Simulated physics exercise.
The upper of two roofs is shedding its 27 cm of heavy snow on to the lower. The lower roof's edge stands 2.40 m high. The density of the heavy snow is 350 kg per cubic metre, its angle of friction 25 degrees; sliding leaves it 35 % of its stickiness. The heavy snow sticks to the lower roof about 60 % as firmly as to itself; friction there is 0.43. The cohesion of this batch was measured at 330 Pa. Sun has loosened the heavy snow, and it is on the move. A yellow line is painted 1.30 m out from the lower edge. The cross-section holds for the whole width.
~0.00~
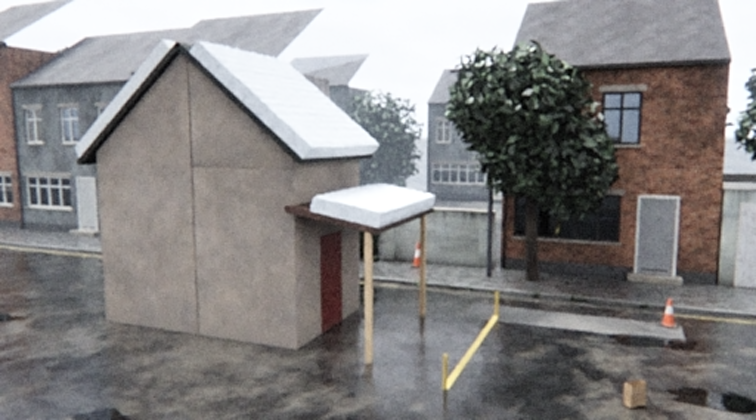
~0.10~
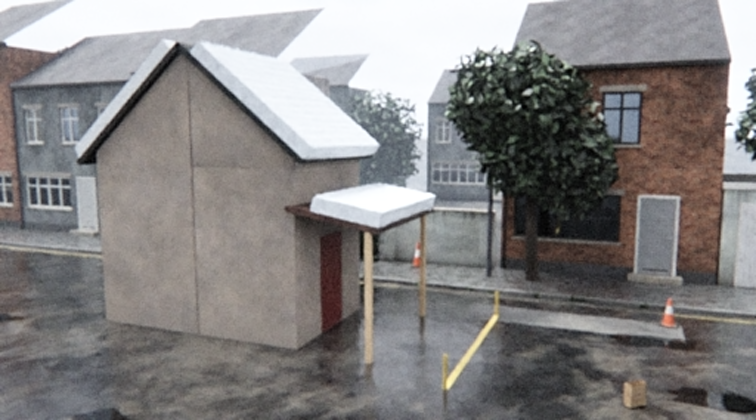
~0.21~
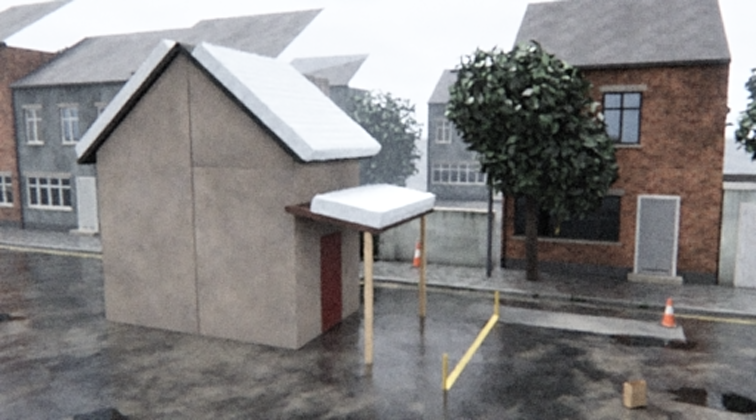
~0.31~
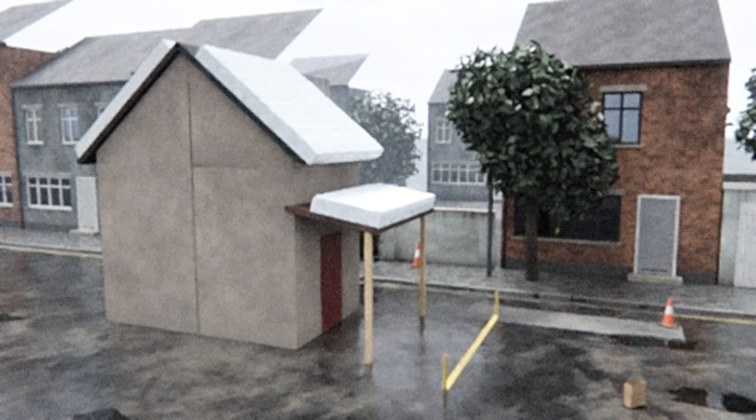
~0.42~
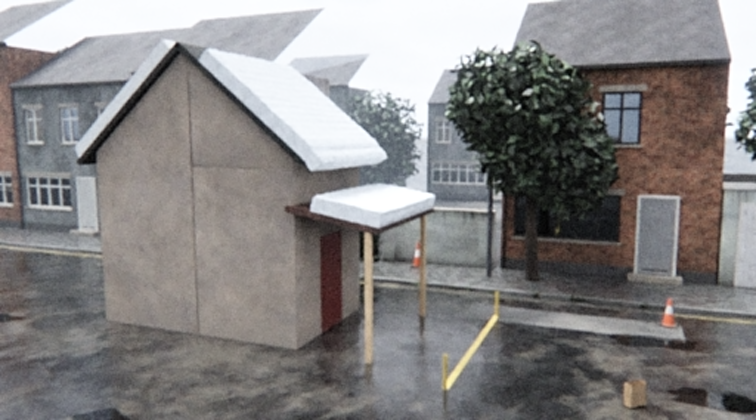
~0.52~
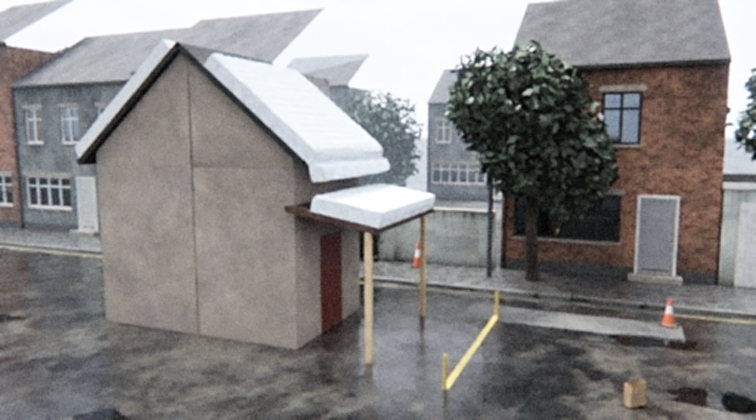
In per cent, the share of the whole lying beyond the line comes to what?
The share of the whole lying beyond the line is near 42 %.
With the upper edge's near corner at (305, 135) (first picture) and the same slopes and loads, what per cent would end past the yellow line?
In that case some 50 per cent.
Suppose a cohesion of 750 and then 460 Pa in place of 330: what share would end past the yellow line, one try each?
In turn about 20 %, 35 %.
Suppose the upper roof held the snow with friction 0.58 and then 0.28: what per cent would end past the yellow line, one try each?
In turn about 30 %, 50 %.
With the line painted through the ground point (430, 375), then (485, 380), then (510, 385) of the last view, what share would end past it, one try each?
In turn about 50 %, 30 %, 25 %.
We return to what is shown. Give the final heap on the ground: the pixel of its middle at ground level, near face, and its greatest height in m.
Near (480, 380), some 0.4 m high.
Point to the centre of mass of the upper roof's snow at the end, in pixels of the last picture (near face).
At about (457, 326).
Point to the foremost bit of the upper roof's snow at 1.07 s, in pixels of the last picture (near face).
At about (366, 204).
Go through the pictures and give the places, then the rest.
Leading edge of the heavy snow at (304, 140), in the first picture.
Leading edge of the heavy snow at (305, 140), its middle shifted 1.6 cm, in the second picture.
Leading edge of the heavy snow at (307, 142), its middle shifted 6.3 cm, 2 % of it past the upper edge, in one piece, in the third picture.
Leading edge of the heavy snow at (310, 157), its middle shifted 14 cm, 5 % of it past the upper edge, in one piece, in the fourth picture.
Leading edge of the heavy snow at (314, 152), its middle shifted 25 cm, 8 % of it past the upper edge, cracking, in the fifth picture.
Leading edge of the heavy snow at (321, 167), its middle shifted 40 cm, 13 % of it past the upper edge, cracking, in the sixth picture.
After 1.07 s, none is below the lower edge and 0 % is past the line.
After 1.71 s, 16 % is below the lower edge and 0 % is past the line.
After 2.36 s, 64 % is below the lower edge and 38 % is past the line.
After 3.00 s, 65 % is below the lower edge and 42 % is past the line.
After 3.30 s, at the end, 65 % is below the lower edge and 42 % is past the line.
